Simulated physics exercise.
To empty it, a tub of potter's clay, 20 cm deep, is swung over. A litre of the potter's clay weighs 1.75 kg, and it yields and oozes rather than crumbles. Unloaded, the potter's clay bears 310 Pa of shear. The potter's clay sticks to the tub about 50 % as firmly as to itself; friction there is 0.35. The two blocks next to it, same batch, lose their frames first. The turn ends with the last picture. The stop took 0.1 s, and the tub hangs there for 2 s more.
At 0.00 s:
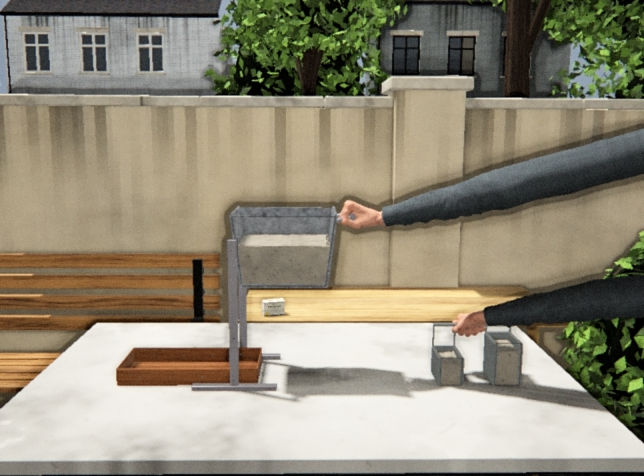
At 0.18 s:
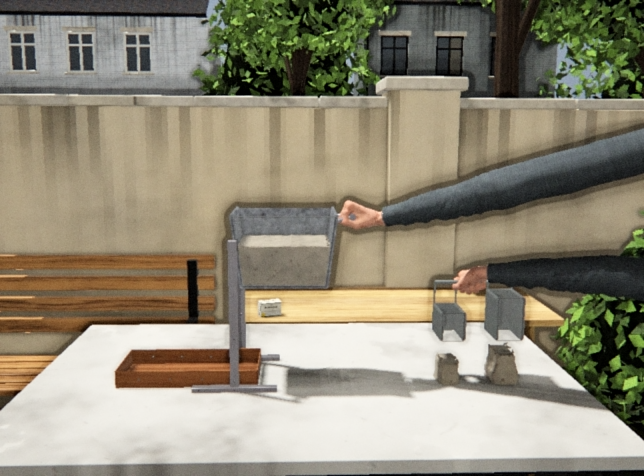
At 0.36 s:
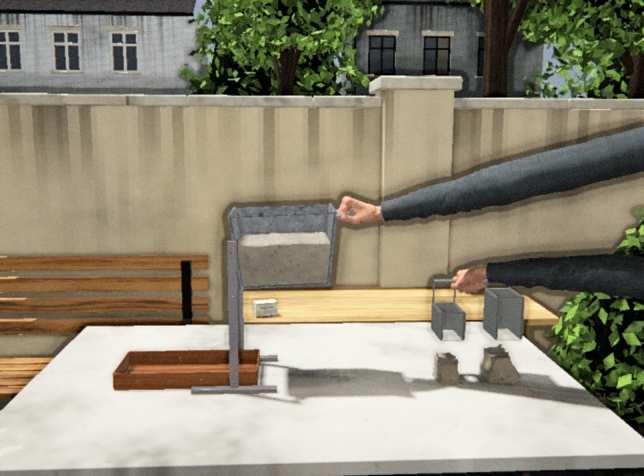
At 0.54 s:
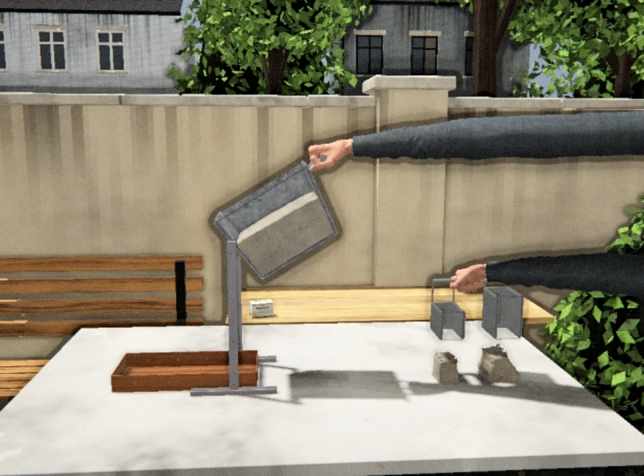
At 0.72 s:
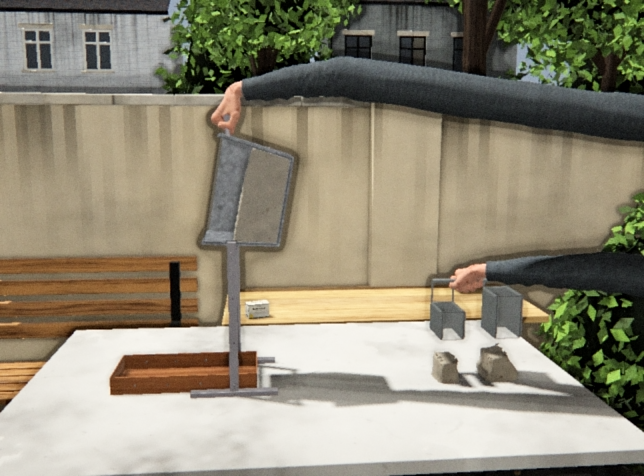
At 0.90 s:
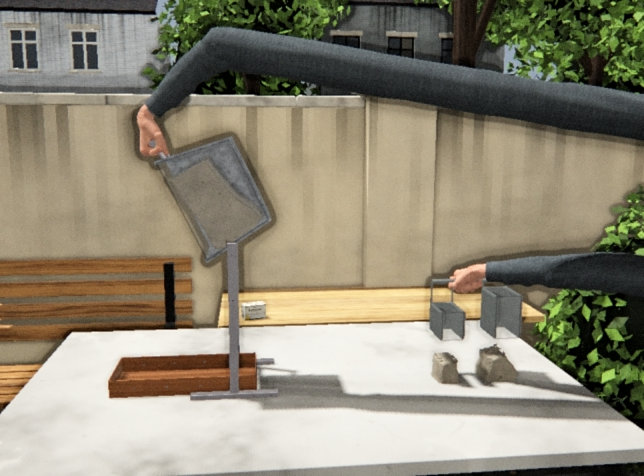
A grey tub part-filled with pale clay sits on a thin metal stand above a reddish-brown tray, on a white outdoor table before a beige wall, benches and trees, seen from the front and slightly above. At right, a dark-sleeved hand lifts two small grey moulds off two clay blocks, which sag slightly. Another hand swings the tub up and over leftward as the view drifts slightly right.
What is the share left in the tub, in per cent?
It comes to some 0 %.
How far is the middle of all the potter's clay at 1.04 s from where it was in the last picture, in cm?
Some 19 cm.
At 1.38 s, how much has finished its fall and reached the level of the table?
About 100 %.
After 1.04 s, the tub is at 116 degrees and holds 24 %.
After 1.21 s, the tub is at 116 degrees and holds 0 %.
After 1.38 s, the tub is at 116 degrees and holds 0 %.
After 1.55 s, the tub is at 116 degrees and holds 0 %.
After 2.90 s, at the end, the tub is at 116 degrees and holds 0 %.
